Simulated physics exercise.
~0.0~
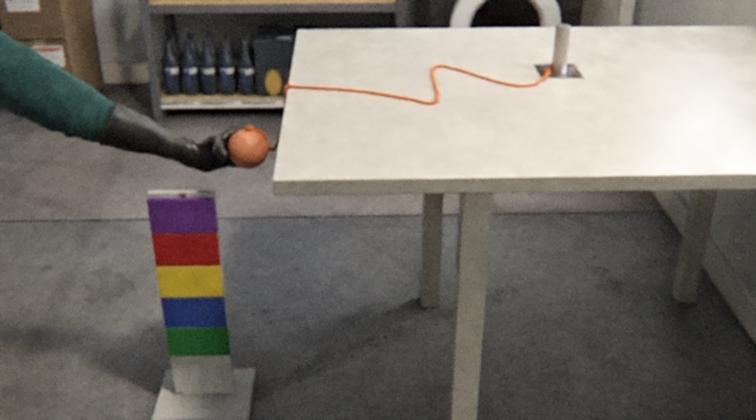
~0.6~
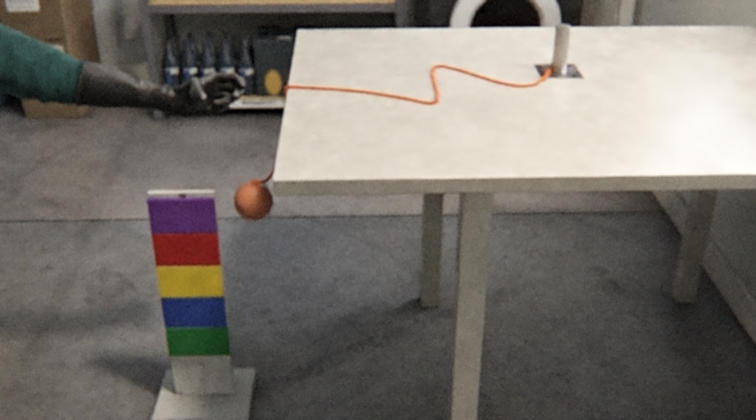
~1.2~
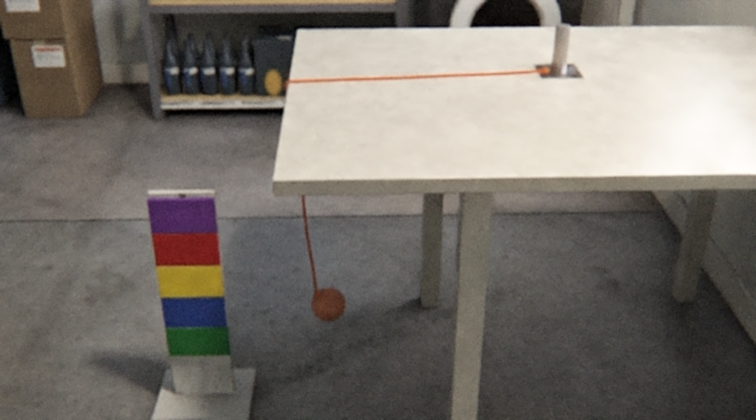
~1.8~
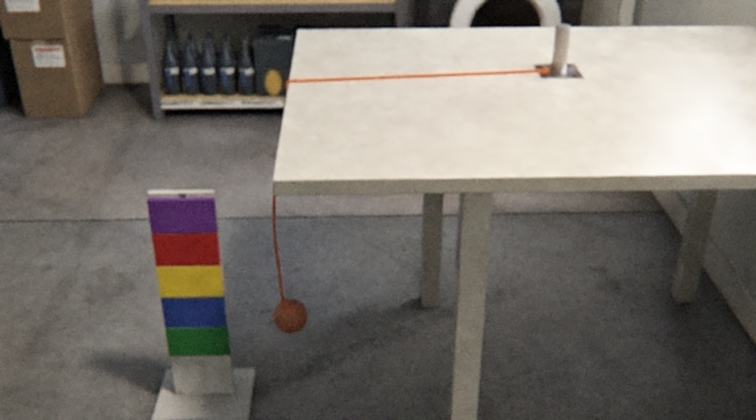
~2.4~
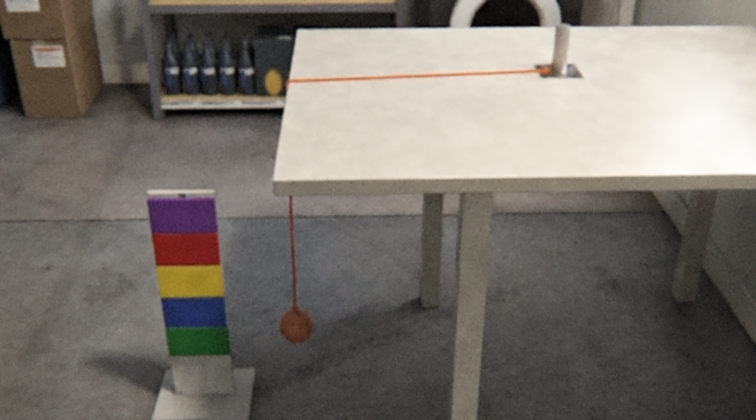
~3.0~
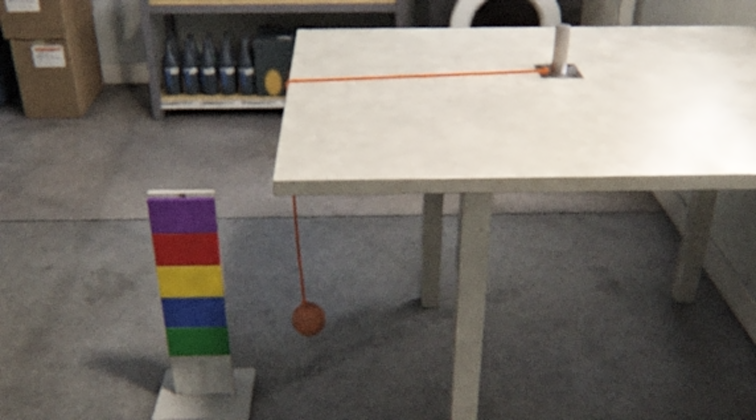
In a workshop, a gloved hand let go of an orange ball tied to a slack cord at a table's edge and drew back; the ball dropped beside a five-coloured board, pulled the cord straight, and swung gently, hanging about level with the green band.
